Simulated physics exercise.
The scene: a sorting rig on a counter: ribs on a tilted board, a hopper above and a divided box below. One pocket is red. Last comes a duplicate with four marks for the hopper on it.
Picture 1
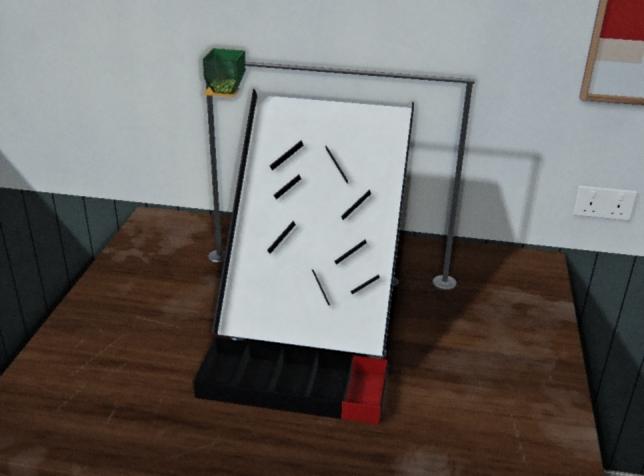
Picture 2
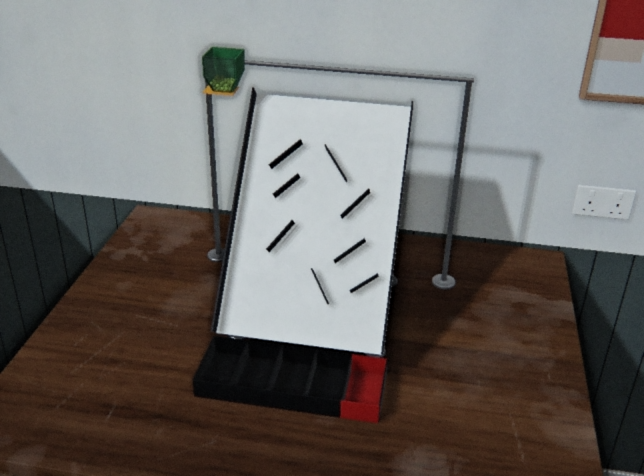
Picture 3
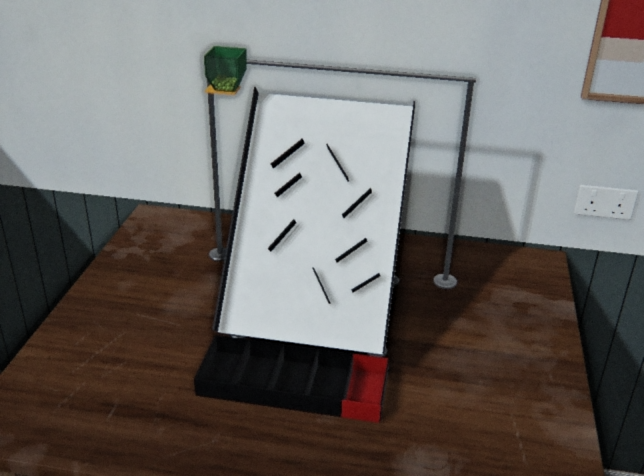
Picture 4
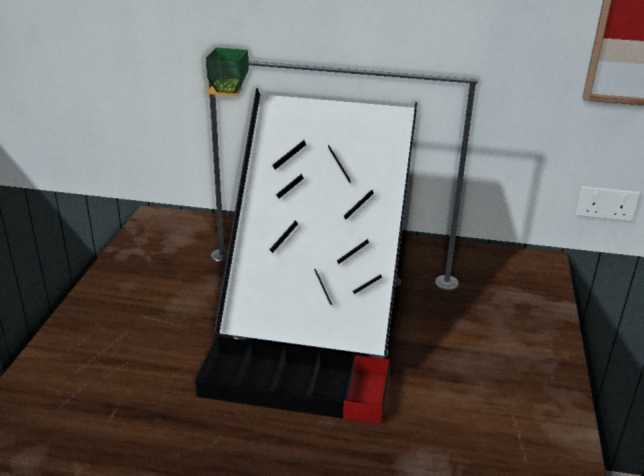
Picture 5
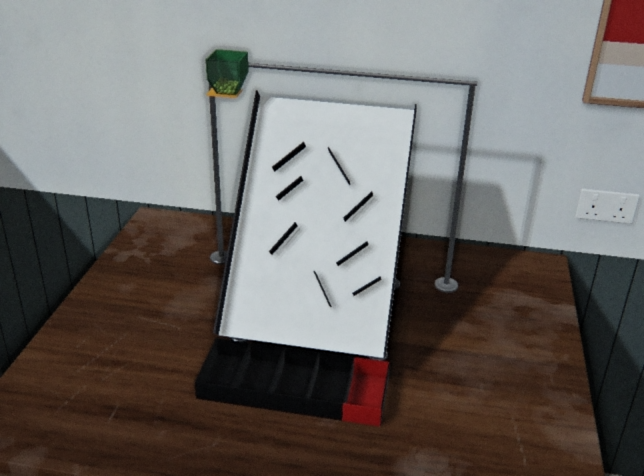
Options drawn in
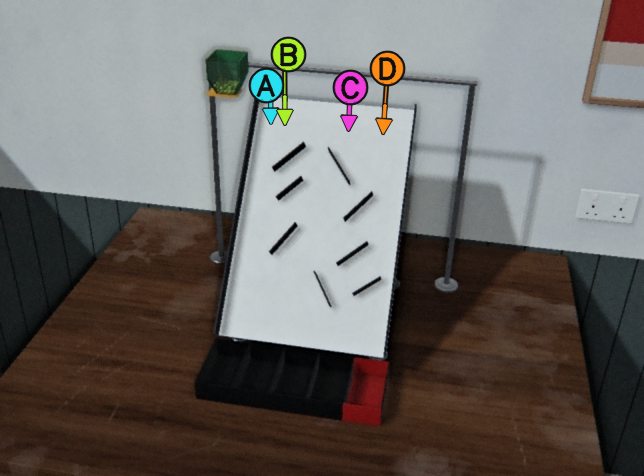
On a wooden counter, a green hopper sits above a ribbed tilted board, and nothing moves.
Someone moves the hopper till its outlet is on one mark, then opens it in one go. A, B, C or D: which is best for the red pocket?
I would pick mark D.
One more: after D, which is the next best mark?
C.
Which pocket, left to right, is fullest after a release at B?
It is the first one.
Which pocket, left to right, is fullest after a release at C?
The second from the left.
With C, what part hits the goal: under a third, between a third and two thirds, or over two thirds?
It is under a third.
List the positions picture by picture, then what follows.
Hopper (225, 87), dried peas, door shut, in the first picture.
Ribs (269, 165) to (301, 139), (325, 144) to (346, 178), (273, 194) to (298, 173), in the second picture.
Ribs (342, 215) to (371, 188), (268, 249) to (294, 219), (335, 260) to (366, 238), in the third picture.
Ribs (314, 269) to (330, 303), (353, 292) to (381, 274), in the fourth picture.
Red pocket (362, 414), number 5 of 5 from the left, in the fifth picture.
On the marked copy, mark A meets the board at (270, 118); mark B meets the board at (284, 119); mark C meets the board at (348, 125); mark D meets the board at (383, 128).
Choosing A, not one piece in the red pocket, every piece in other pockets.
Choosing B, not one piece in the red pocket, almost all in other pockets.
Choosing C, about a tenth in the red pocket, the larger part in other pockets.
Choosing D, roughly a third in the red pocket, roughly half in other pockets, about a tenth outside the box.
